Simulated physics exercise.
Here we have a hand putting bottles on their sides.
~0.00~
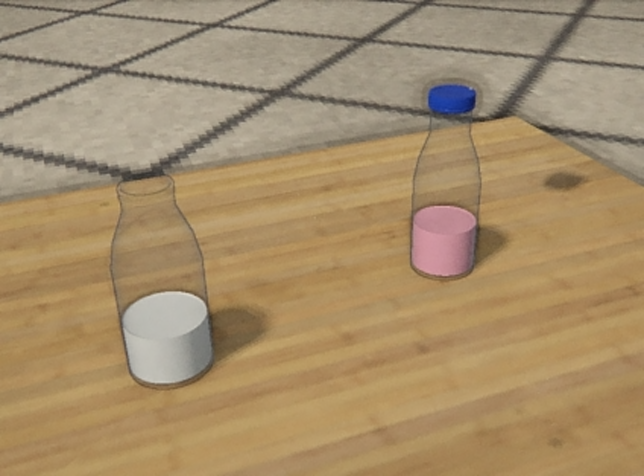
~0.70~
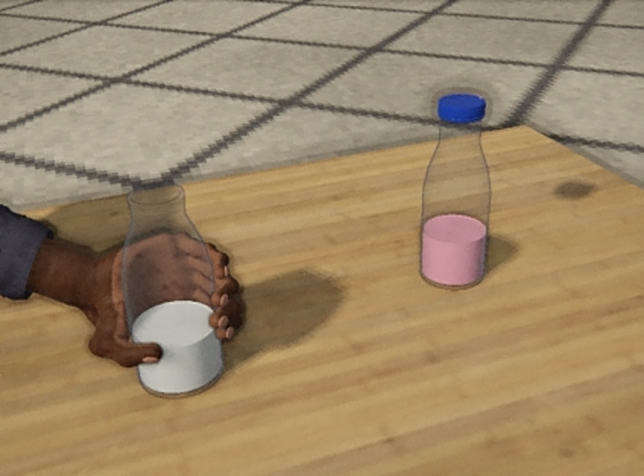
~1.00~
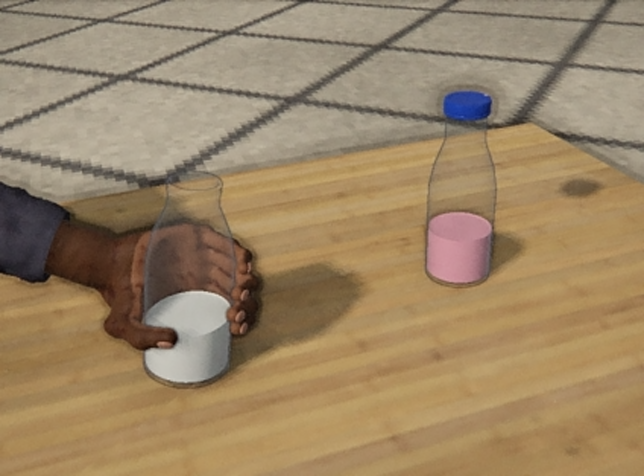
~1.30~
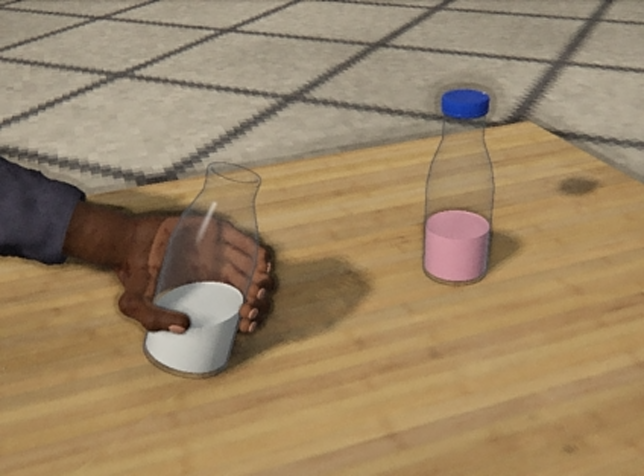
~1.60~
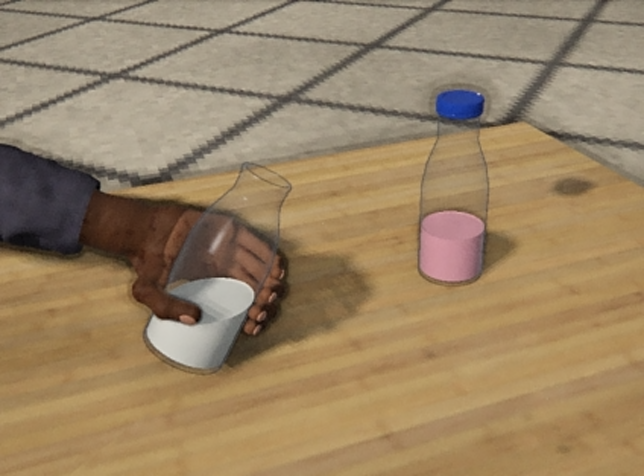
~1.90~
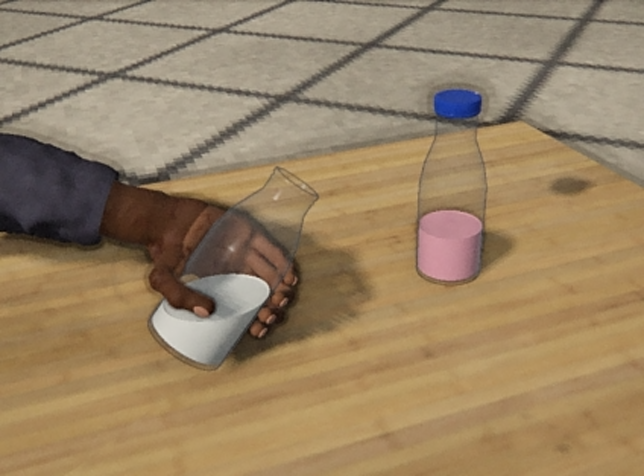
A hand came in from the left, took hold of the open bottle of white liquid and tilted it to the right, while the blue-capped bottle of pink liquid stood upright on the wooden table.
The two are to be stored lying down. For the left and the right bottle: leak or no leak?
Left: It lets some out. Right: It holds it all.
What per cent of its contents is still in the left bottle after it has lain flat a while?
Roughly 55 per cent.
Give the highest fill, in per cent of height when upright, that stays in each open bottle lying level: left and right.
Near 14 and 12 in a hundred.
After 2.6 s, the left bottle is nearly down; left bottle, nothing comes out.
After 3.6 s, the left bottle lies flat; left bottle, it is running out of the neck.
After 6.5 s, both lie flat; left bottle, it is running out of the neck; right bottle, nothing comes out.
